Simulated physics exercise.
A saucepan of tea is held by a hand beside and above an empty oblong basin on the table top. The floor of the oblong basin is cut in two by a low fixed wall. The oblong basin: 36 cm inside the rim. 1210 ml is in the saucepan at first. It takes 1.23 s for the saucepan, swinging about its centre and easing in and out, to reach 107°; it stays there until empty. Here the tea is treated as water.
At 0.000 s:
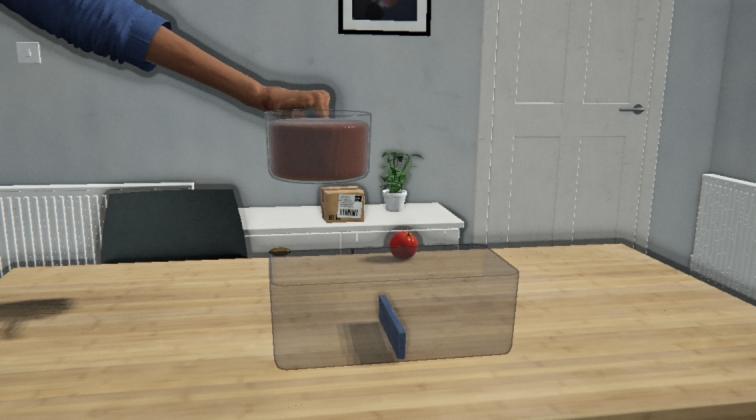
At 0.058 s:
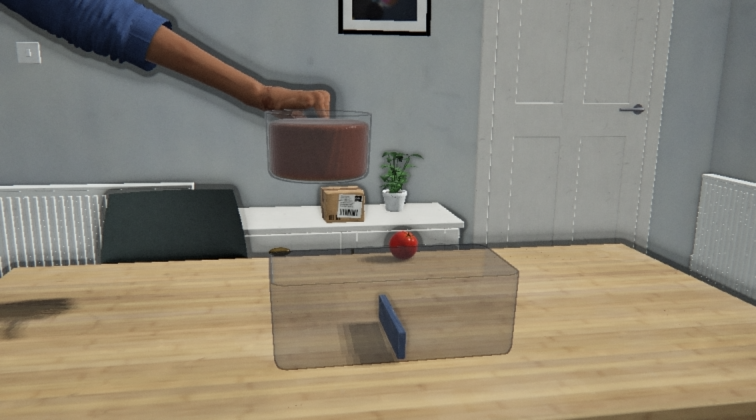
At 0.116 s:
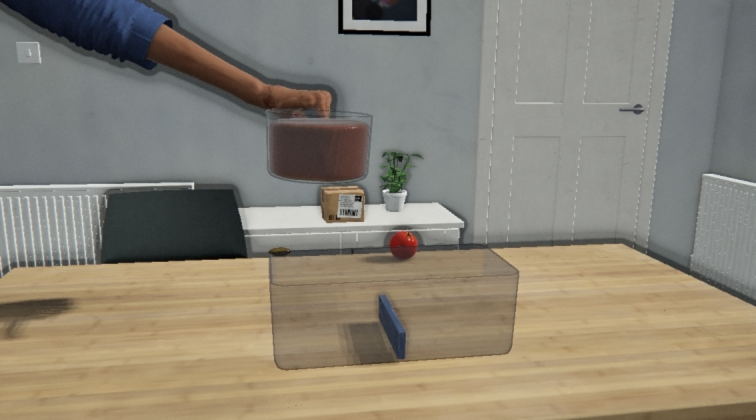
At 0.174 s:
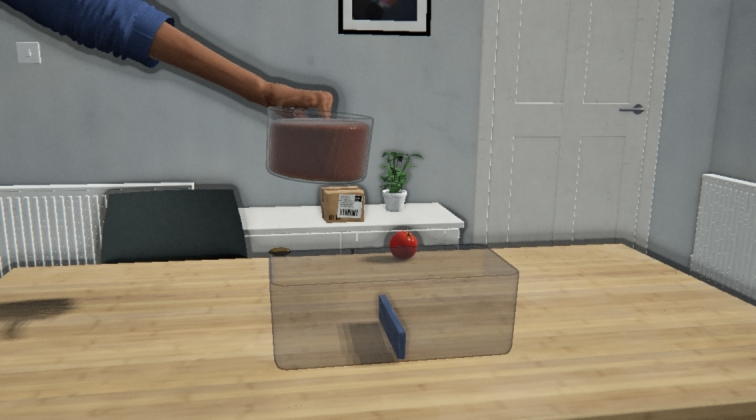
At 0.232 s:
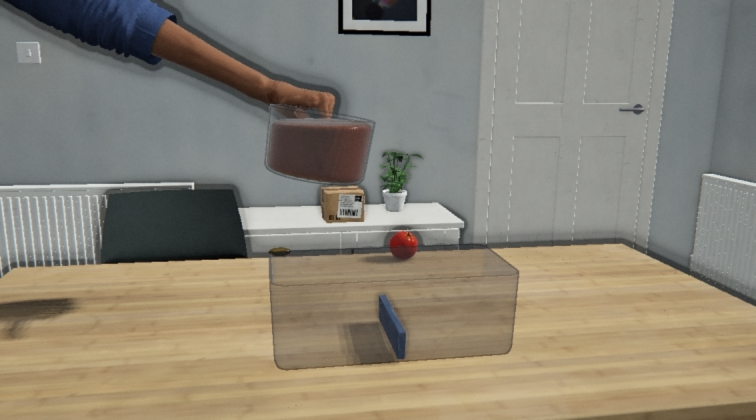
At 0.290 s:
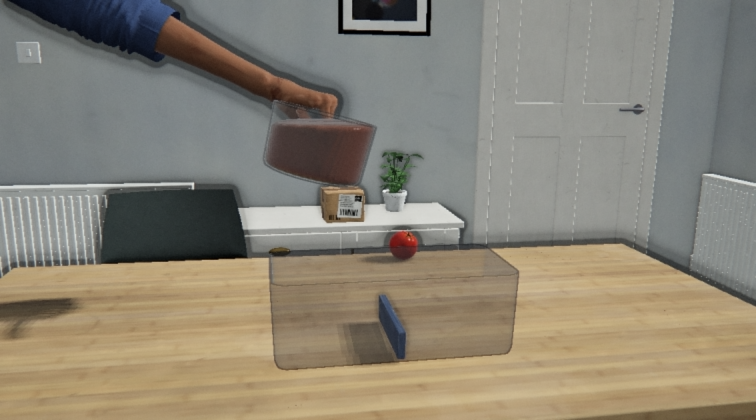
The video shows a hand holding a clear container of reddish-brown liquid above an empty transparent oblong basin with a small blue wall inside, on a wooden table. The hand slowly tilts the container slightly down to the right.
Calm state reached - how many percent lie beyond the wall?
83 percent, roughly.
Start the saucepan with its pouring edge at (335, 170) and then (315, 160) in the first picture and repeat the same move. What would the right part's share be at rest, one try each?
Around 35 per cent first, around 15 per cent next.
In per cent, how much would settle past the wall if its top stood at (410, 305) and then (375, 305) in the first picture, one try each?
70 in a hundred, followed by 95 in a hundred.
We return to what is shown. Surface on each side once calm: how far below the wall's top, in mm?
Roughly 36 mm on the left side and roughly 4 mm on the right.
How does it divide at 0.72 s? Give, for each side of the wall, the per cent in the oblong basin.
Left side near 1, right side near 10.
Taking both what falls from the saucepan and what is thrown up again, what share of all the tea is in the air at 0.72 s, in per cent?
About 30 per cent.
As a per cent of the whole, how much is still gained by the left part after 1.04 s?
Roughly 12 percent.
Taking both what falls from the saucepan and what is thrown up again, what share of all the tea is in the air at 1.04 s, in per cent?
12 in a hundred, give or take.
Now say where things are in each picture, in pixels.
Tilt 0°; pouring edge (370, 114); surface from (268, 123) to (368, 122); the oblong basin's rim runs from (270, 269) to (501, 259); the wall's top is at (391, 313), in the first frame.
Tilt 1°; pouring edge (370, 115); surface from (268, 122) to (367, 123), in the second frame.
Tilt 2°; pouring edge (371, 116); surface from (269, 122) to (368, 123), in the third frame.
Tilt 5°; pouring edge (372, 119); surface from (269, 122) to (370, 124), in the fourth frame.
Tilt 9°; pouring edge (374, 123); surface from (270, 123) to (371, 124), in the fifth frame.
Tilt 14°; pouring edge (375, 128); surface from (271, 124) to (373, 125), in the sixth frame.
By 0.72 s the tilt is 68° and 58 per cent is still to pour, 1 is left of the wall and 11 right of it.
By 1.04 s the tilt is 101° and 12 per cent is still to pour, 4 is left of the wall and 72 right of it.
By 1.37 s the tilt is 107° and 1 per cent is still to pour, 12 is left of the wall and 85 right of it.
By 1.73 s the tilt is 107° and 0 per cent is still to pour, 16 is left of the wall and 83 right of it.
At rest 16 per cent lies left of the wall, 83 right of it and 1 outside.
